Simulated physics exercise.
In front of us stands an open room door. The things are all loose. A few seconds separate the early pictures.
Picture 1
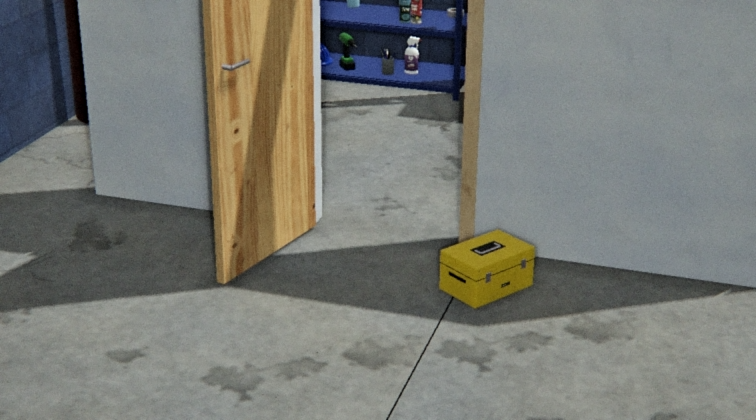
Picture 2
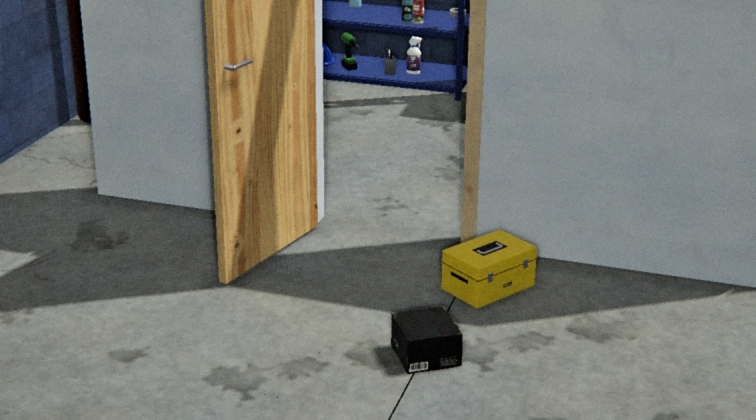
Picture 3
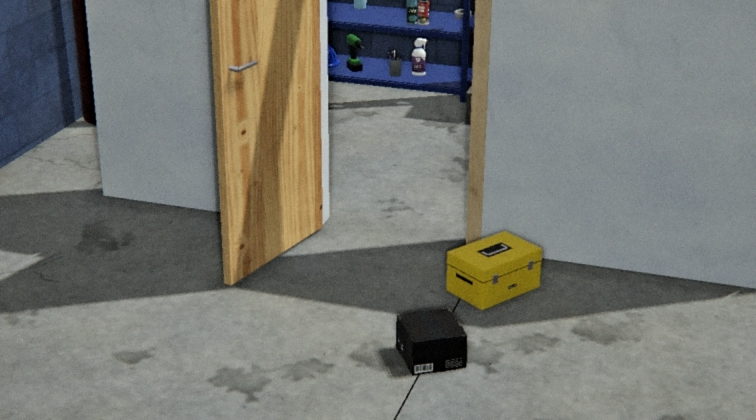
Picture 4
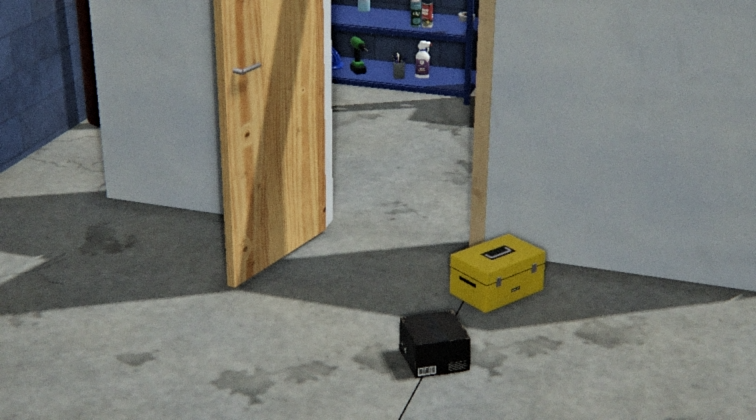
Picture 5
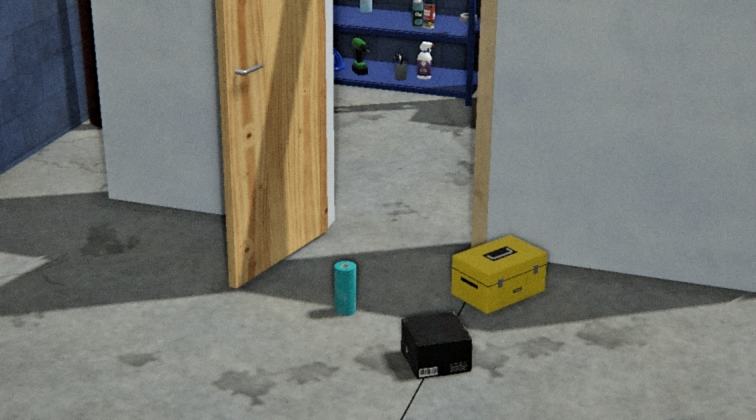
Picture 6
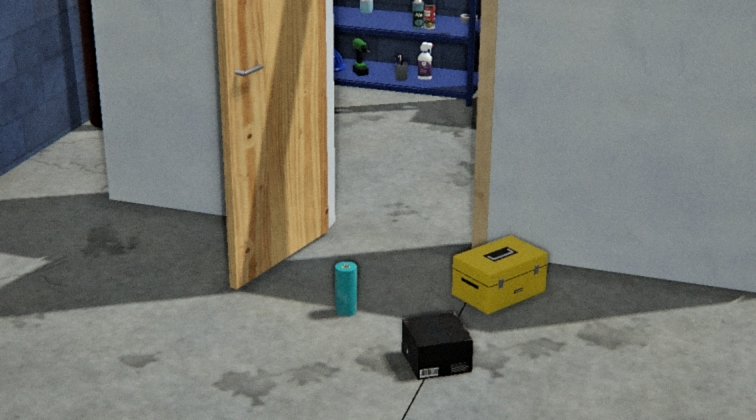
A black parcel appears on the floor in front of a yellow toolbox near a wide-open wooden door, and later a turquoise roll appears upright to its left; the door stays still while the view shifts slightly.
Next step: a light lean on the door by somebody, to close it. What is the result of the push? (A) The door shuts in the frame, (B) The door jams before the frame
A, the door shuts in the frame.
Then, 0.70 s on from there, open by 82°.
Then, 1.20 s on from there, open by 51°.
Then, 1.70 s on from there, open by 17°.
In the end, open by 0°; all 3 unmoved. At the end, from the last picture's camera, turquoise roll near (346, 289).
